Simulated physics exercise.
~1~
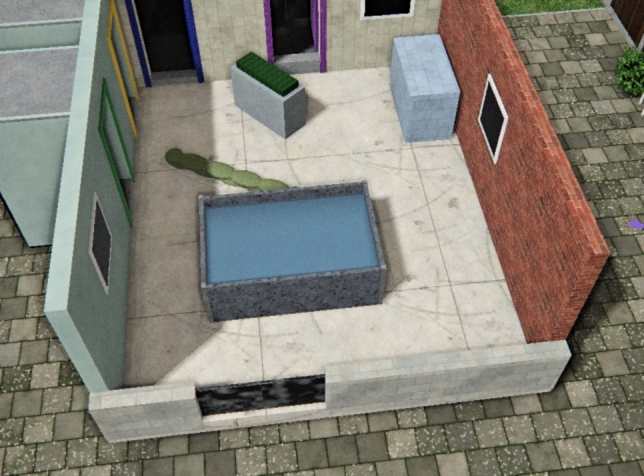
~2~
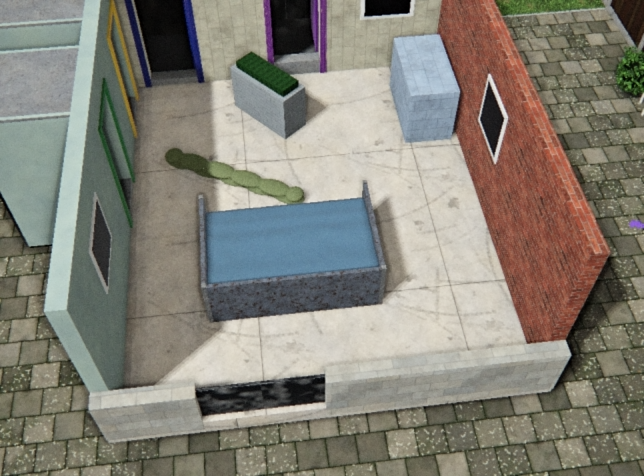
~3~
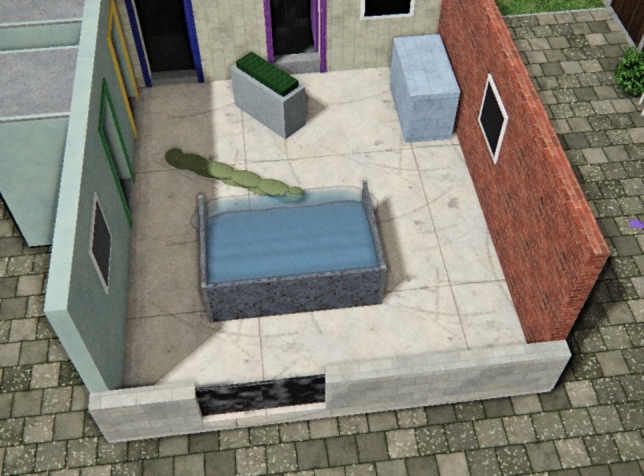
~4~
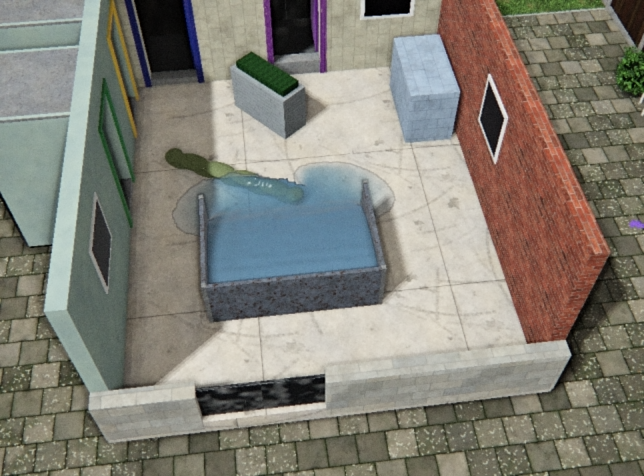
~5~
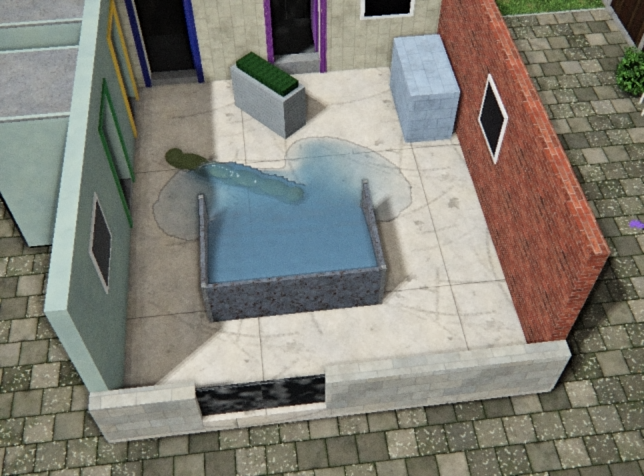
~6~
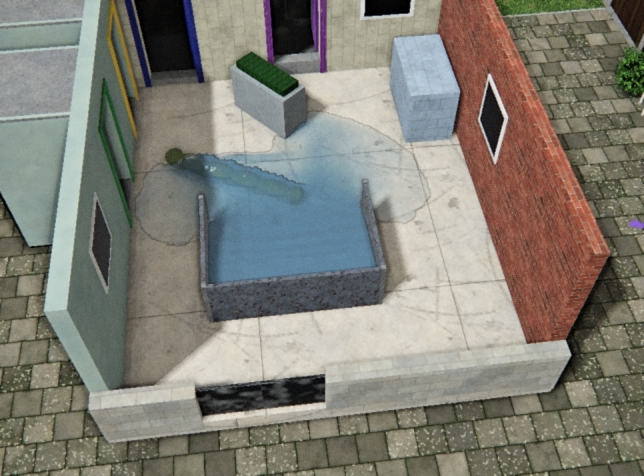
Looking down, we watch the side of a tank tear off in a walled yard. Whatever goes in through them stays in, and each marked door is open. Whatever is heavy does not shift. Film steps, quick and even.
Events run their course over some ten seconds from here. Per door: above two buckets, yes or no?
Yellow door yes. Purple door no. Green door yes. Blue door yes.
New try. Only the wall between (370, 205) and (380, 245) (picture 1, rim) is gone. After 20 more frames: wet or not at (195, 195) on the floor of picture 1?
By then I'd expect it to be unwetted.
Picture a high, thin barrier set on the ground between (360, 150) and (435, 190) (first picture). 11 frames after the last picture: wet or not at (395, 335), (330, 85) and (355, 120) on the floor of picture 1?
Taking the points in turn, they are high and dry, inundated and inundated.
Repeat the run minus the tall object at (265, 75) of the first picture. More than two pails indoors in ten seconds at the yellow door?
Looks like the yellow one overshoots the threshold.
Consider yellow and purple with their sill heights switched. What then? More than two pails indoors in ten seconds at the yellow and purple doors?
The yellow door door remains within bounds, and the purple door door surpasses the threshold.
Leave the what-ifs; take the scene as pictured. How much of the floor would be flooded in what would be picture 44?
Estimate: Near 90 %.
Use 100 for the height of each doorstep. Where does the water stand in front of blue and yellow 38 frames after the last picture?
Some 110 percent and then some 140 percent.
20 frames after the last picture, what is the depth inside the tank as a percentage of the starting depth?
That comes to about 18 per cent.
A moment on, water covers 45 % of the floor; the yellow door wet at the sill, nothing in, the purple door wet at the sill, nothing in, the green door under two buckets in, the blue door wet at the sill, nothing in.
Next, water covers 55 % of the floor; the yellow door wet at the sill, nothing in, the purple door wet at the sill, nothing in, the green door over two buckets in, the blue door over two buckets in.
Then, water covers 70 % of the floor; the yellow door over two buckets in, the purple door wet at the sill, nothing in, the green door far over two buckets in, the blue door far over two buckets in.
Later, water covers 90 % of the floor; the yellow door over two buckets in, the purple door wet at the sill, nothing in, the green door far over two buckets in, the blue door far over two buckets in.
In the end, water covers 95 % of the floor; the yellow door over two buckets in, the purple door wet at the sill, nothing in, the green door far over two buckets in, the blue door far over two buckets in.
